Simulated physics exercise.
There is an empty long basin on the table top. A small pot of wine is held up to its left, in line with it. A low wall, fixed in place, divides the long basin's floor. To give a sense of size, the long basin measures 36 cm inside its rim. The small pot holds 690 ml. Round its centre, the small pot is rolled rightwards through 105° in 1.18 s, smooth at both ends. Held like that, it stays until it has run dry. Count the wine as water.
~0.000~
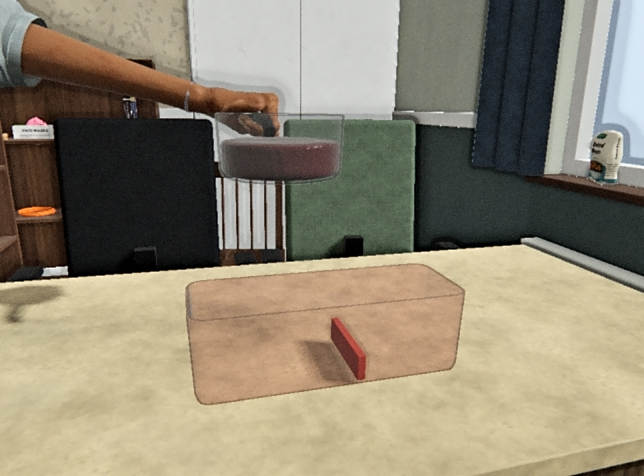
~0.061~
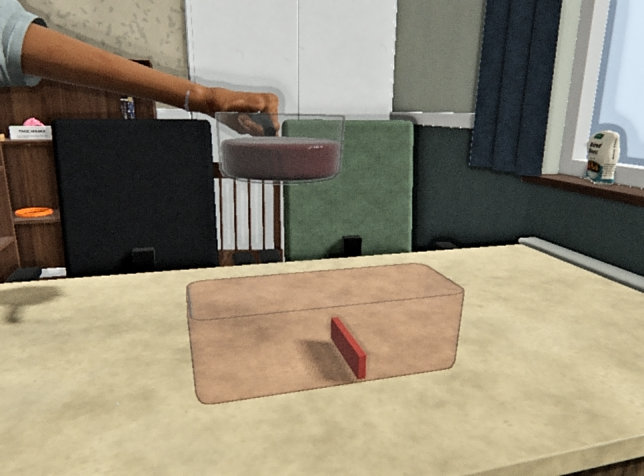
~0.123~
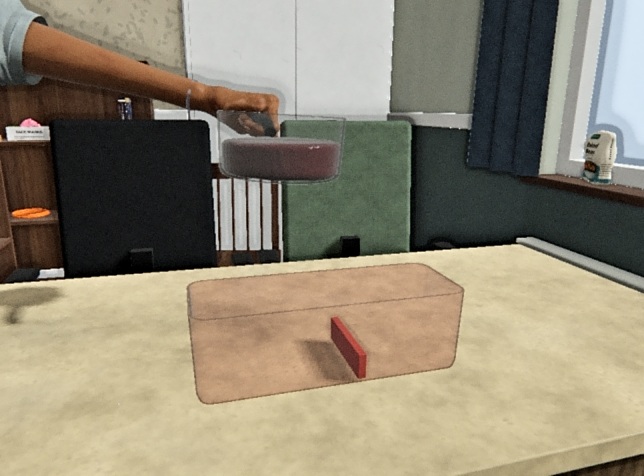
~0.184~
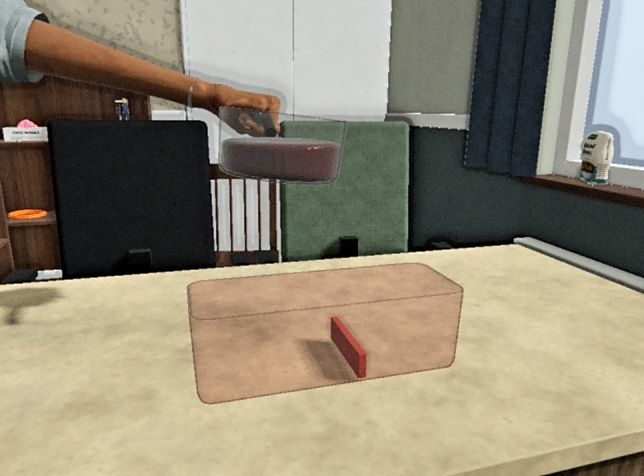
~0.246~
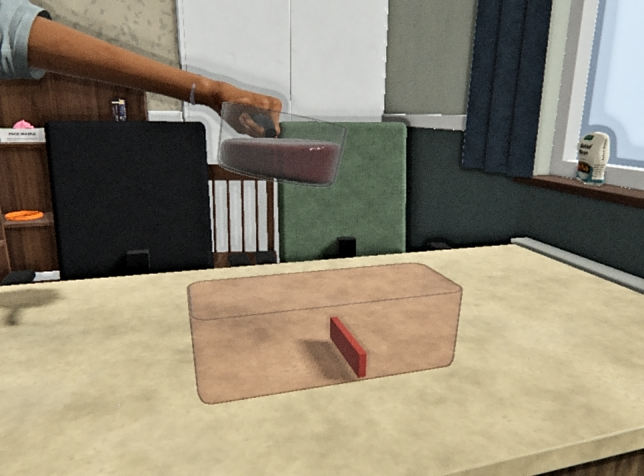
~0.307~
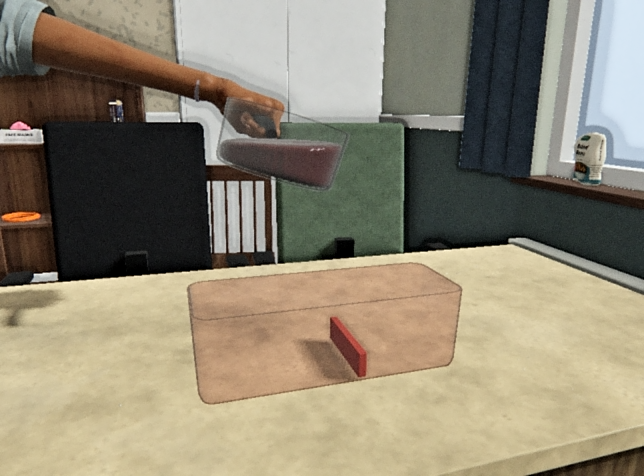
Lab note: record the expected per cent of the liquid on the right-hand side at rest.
Expected right-hand share: 81 per cent.
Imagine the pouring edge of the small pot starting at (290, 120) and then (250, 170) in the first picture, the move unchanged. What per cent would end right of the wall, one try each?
35 in a hundred, followed by 10 in a hundred.
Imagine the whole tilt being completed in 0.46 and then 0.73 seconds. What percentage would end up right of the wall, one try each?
The first try gives 60 percent and the second 75 percent.
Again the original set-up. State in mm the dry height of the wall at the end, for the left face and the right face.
The left comes to roughly 32 mm and the right to roughly 4 mm.
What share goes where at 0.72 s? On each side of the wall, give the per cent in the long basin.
Lab note: Left near 0 %, right near 6.
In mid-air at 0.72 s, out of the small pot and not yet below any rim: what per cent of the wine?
Some 36 % is the figure.
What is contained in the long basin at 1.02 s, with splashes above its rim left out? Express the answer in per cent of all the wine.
Around 72 in a hundred.
After 0.72 s the tilt is 70° and 57 per cent is still to pour, 0 is left of the wall and 6 right of it.
After 1.02 s the tilt is 100° and 12 per cent is still to pour, 4 is left of the wall and 68 right of it.
After 1.34 s the tilt is 105° and 1 per cent is still to pour, 13 is left of the wall and 83 right of it.
After 1.68 s the tilt is 105° and 0 per cent is still to pour, 18 is left of the wall and 81 right of it.
In the end 18 per cent lies left of the wall, 81 right of it and 1 outside.
